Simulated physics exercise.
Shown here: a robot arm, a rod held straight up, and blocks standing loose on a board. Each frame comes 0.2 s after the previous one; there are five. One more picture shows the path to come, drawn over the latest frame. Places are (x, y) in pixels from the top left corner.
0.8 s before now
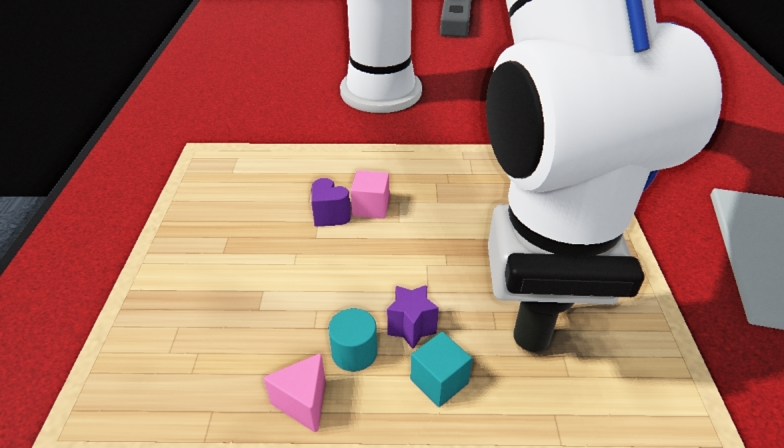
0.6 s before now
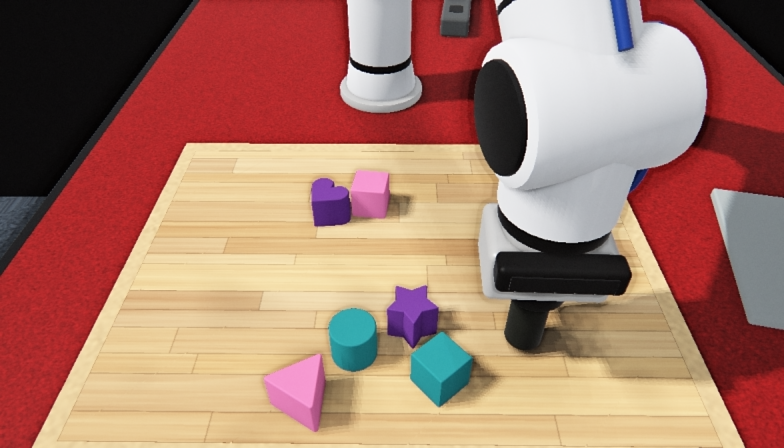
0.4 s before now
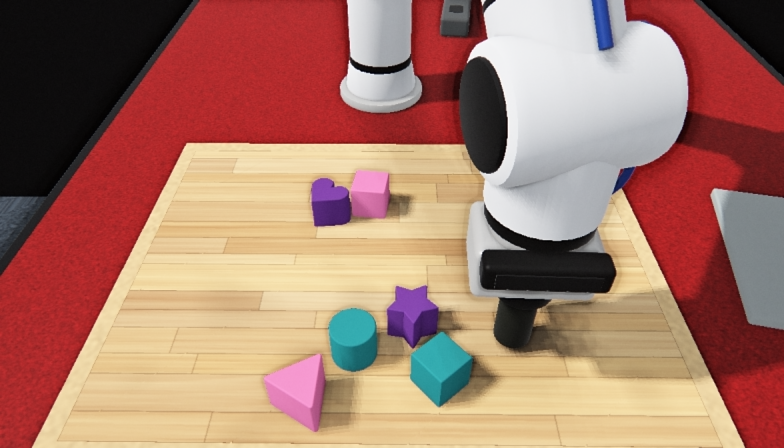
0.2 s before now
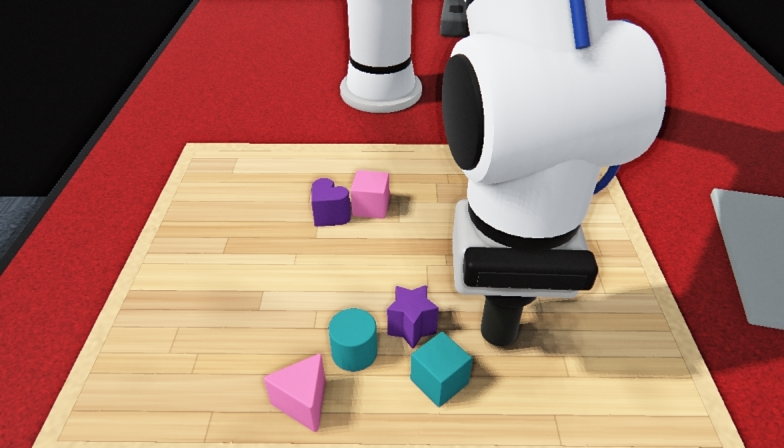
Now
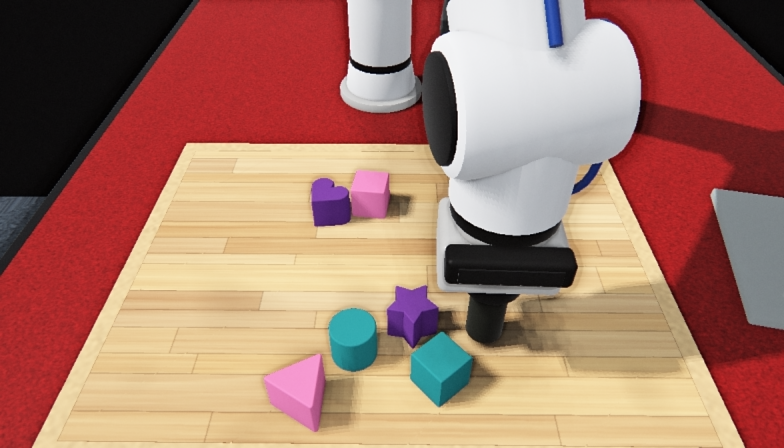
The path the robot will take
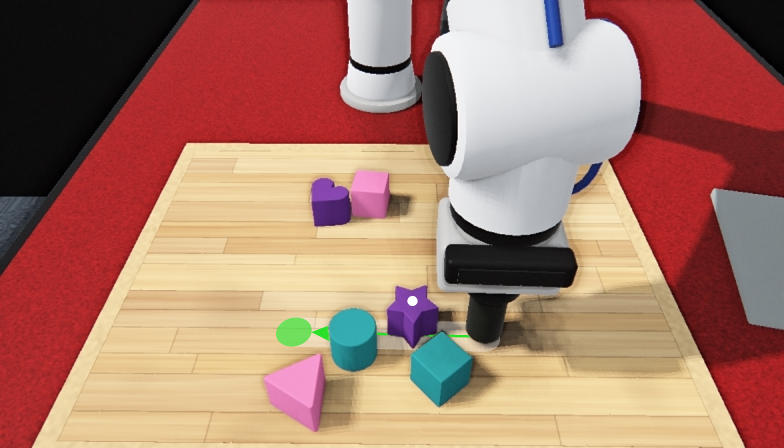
A robot arm slides its black rod slowly left above the board, and the blocks stay still.
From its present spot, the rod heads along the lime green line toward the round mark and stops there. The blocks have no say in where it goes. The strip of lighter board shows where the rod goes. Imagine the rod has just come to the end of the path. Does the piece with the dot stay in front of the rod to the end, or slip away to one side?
It falls back or aside.
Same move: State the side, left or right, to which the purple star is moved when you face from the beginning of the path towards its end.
Facing from start to end, it will go to the right.
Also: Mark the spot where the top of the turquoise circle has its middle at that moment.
The point I'd pick in the picture is (306, 341).
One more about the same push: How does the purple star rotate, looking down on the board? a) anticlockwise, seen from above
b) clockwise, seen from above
b: Clockwise, seen from above.
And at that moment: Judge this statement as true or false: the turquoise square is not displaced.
The statement is true.
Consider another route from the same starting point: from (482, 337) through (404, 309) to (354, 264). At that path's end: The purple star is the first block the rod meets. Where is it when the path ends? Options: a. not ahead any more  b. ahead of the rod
Correct choice: A.
Path on the board, in a line from (482, 337) to (294, 332); the dot is on the purple star.
What follows on the original path. One third of the way, rod (418, 328); purple star (379, 294), turned 20° clockwise.
Two thirds of the way, rod (355, 326); turquoise circle (324, 334); purple star (343, 281), turned 90° clockwise.
At the end, rod (292, 324); pink triangular block (296, 384); turquoise circle (306, 341); purple star (335, 279), turned 125° clockwise; turquoise square in place.
